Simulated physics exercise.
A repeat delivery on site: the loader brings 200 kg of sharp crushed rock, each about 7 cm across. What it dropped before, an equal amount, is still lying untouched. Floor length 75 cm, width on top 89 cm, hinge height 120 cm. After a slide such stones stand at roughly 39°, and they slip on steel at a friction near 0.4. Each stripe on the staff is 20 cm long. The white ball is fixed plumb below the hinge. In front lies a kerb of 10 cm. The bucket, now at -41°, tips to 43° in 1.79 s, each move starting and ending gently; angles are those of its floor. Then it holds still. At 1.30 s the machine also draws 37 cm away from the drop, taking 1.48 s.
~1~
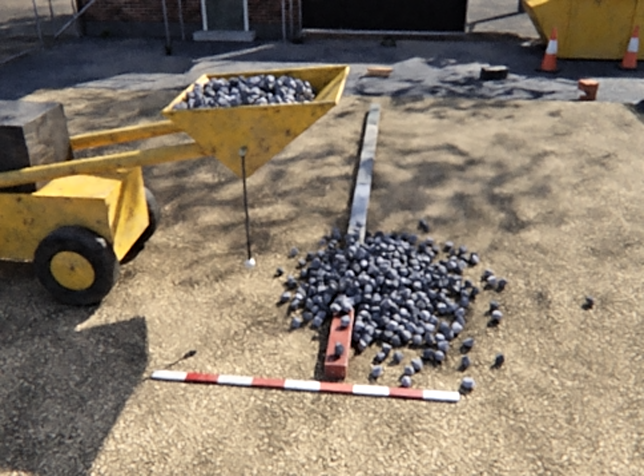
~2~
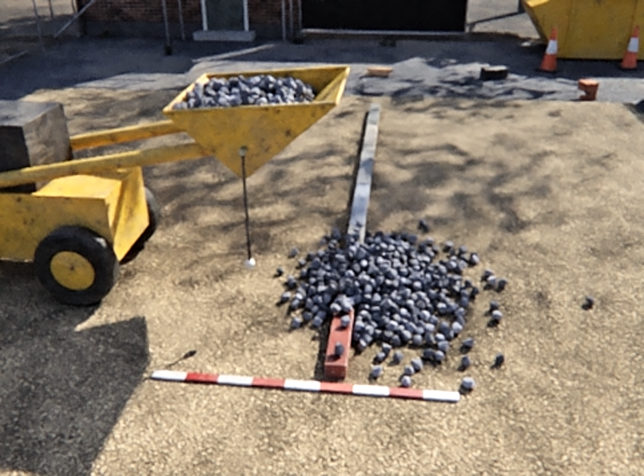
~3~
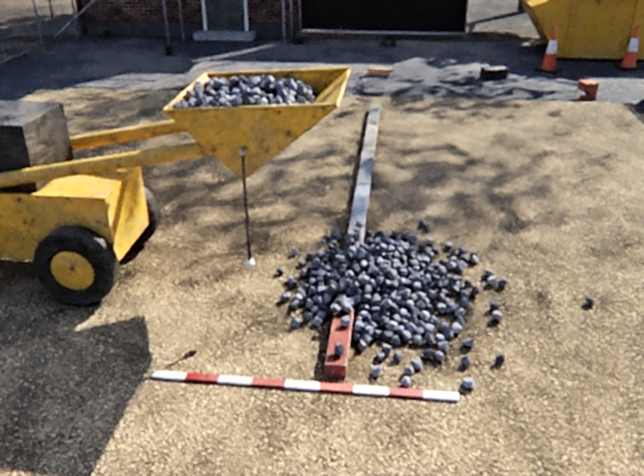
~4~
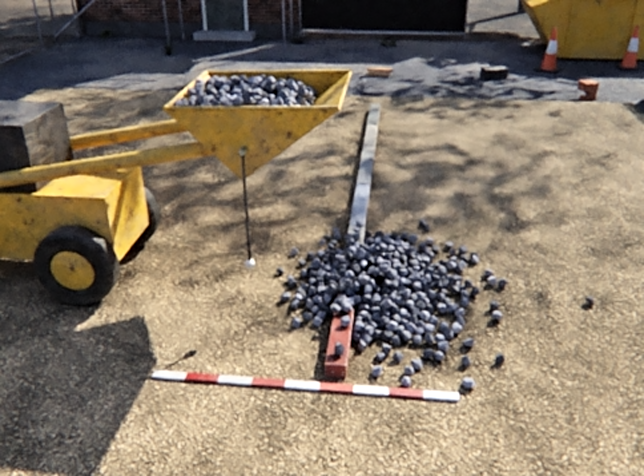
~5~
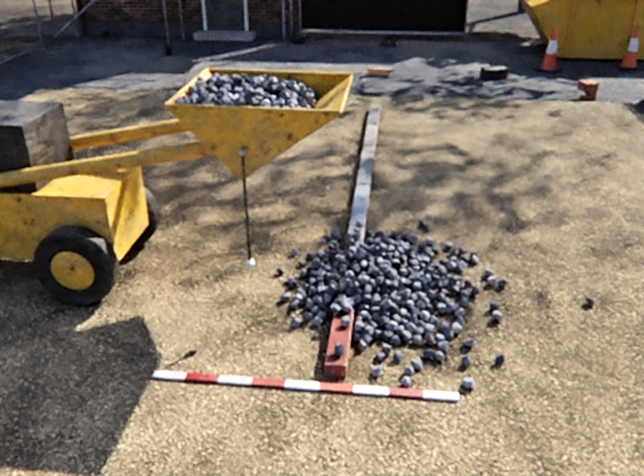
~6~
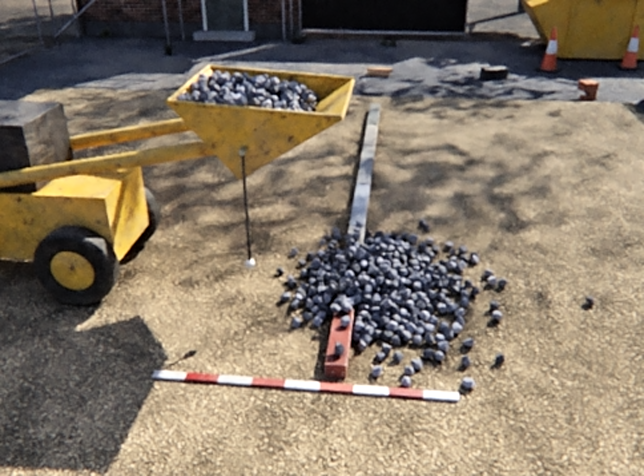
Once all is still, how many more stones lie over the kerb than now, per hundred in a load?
About 31 per cent.
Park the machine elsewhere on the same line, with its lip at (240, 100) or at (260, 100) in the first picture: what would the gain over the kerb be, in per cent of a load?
Near 0 per cent from the first place, 0 from the second.
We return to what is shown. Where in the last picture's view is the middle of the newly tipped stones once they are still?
Around (336, 271).
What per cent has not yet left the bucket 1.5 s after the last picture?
Roughly 15 per cent is still inside.
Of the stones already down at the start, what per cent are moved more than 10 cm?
About 5 per cent.
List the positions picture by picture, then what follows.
The bucket is at -41°, its lip at (336, 103); the top of the load is at (264, 85). The earlier load is highest near (372, 270), 22 cm above ground level, 23 % on this side of the kerb, 77 % over the kerb, in the first frame.
Lip at (337, 104), floor tilted -41°, highest stones at (264, 85), in the second frame.
The bucket is at -40°, its lip at (337, 106); the top of the load is at (257, 85), in the third frame.
Lip at (339, 109), floor tilted -38°, highest stones at (238, 84), in the fourth frame.
The bucket is at -35°, its lip at (341, 113); the top of the load is at (240, 83), in the fifth frame.
The bucket is at -33°, its lip at (342, 118); the top of the load is at (228, 81), in the sixth frame.
Then, 1.0 s after the last picture the floor is at 30°; in per cent of one load, 97 in the bucket, 25 on this side of the kerb, 77 over the kerb; the foremost stones are at (504, 295).
Then, 1.5 s after the last picture the floor is at 43°; in per cent of one load, 15 in the bucket, 84 on this side of the kerb, 101 over the kerb; the foremost stones are at (504, 295).
Then, 2.9 s after the last picture the floor is at 43°; in per cent of one load, 0 in the bucket, 91 on this side of the kerb, 109 over the kerb; the foremost stones are at (520, 290).
Then, 5.3 s after the last picture the floor is at 43°; in per cent of one load, 0 in the bucket, 91 on this side of the kerb, 109 over the kerb; the foremost stones are at (520, 290). Net gain over the kerb, 31.
